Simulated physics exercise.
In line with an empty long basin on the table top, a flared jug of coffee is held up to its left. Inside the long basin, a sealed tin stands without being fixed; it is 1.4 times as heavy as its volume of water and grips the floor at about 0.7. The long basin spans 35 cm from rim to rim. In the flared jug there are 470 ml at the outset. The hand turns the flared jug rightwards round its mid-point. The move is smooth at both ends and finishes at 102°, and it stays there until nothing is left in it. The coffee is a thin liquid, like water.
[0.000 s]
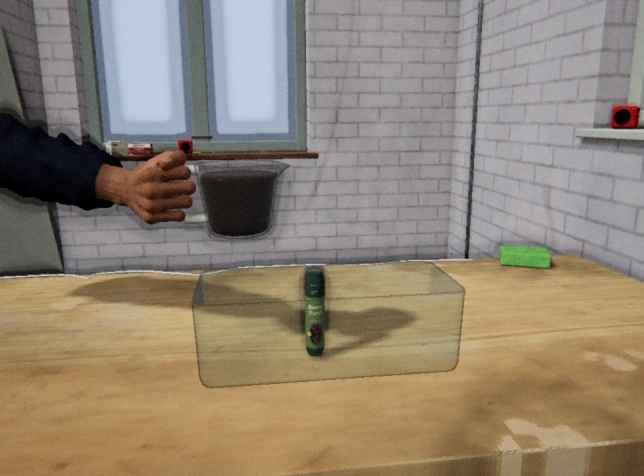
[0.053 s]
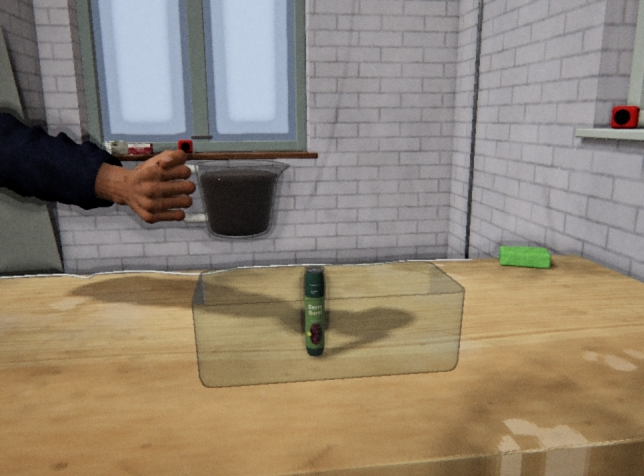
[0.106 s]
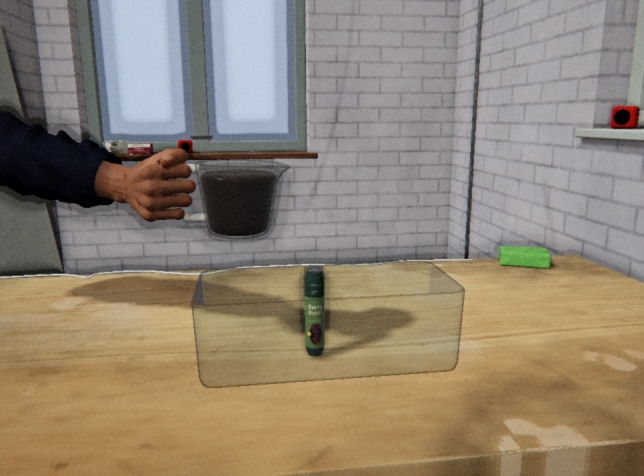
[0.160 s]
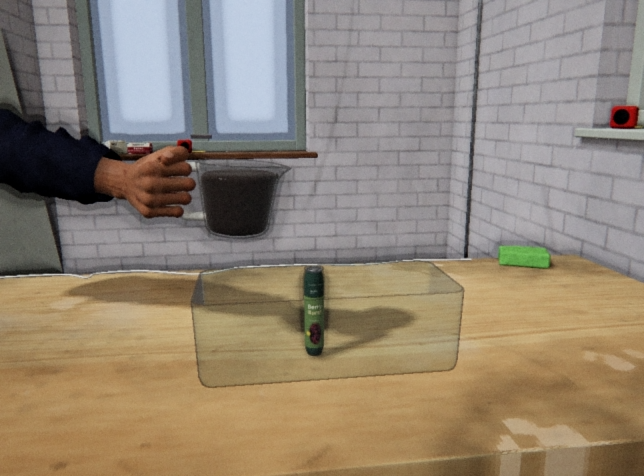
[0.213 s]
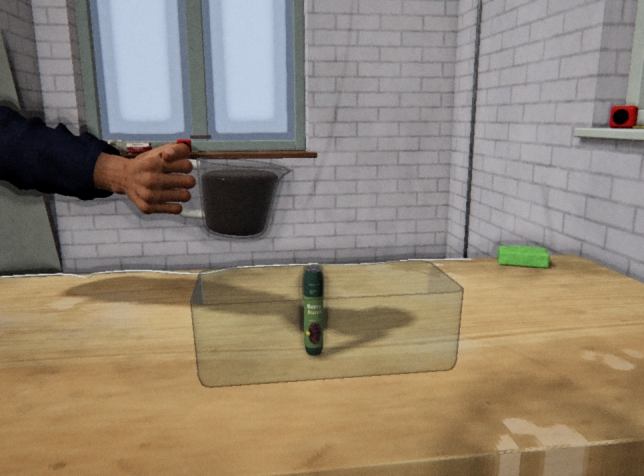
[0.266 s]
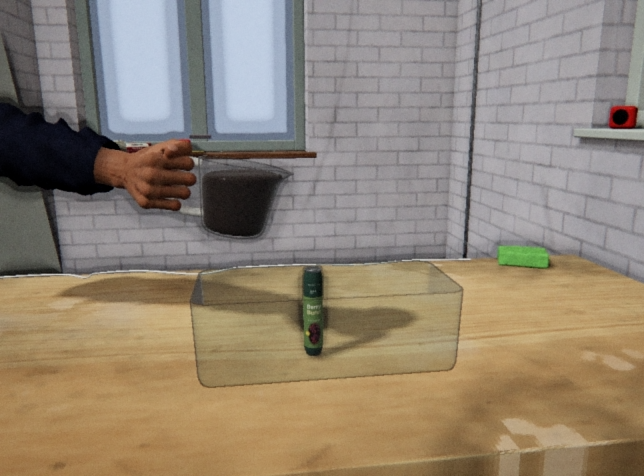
A hand slowly tilts a jug of dark liquid slightly rightwards above a clear basin.
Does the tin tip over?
It ends up erect.
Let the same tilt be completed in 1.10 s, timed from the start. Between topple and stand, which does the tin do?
The tin stays balanced.
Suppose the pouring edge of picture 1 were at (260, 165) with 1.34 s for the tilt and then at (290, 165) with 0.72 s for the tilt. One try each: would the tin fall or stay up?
The tin overturns the first time and overturns the second time.
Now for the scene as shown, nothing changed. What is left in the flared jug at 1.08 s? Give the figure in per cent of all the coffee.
Around 16 in a hundred is still there.
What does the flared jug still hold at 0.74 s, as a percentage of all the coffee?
I'd estimate some 70 % remains.
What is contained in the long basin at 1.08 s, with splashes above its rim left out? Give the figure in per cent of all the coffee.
I reckon close to 72 per cent.
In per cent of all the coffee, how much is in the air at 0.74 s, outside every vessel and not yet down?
Roughly 18 percent.
After 0.74 s the tilt is 59° and 71 per cent is still to pour; the tin stands where it began.
After 1.08 s the tilt is 93° and 15 per cent is still to pour; the tin stands where it began.
After 1.45 s the tilt is 102° and 0 per cent is still to pour; the tin stands where it began.
After 1.84 s the tilt is 102° and 0 per cent is still to pour; the tin stands where it began.
In the end the tin stands where it began.
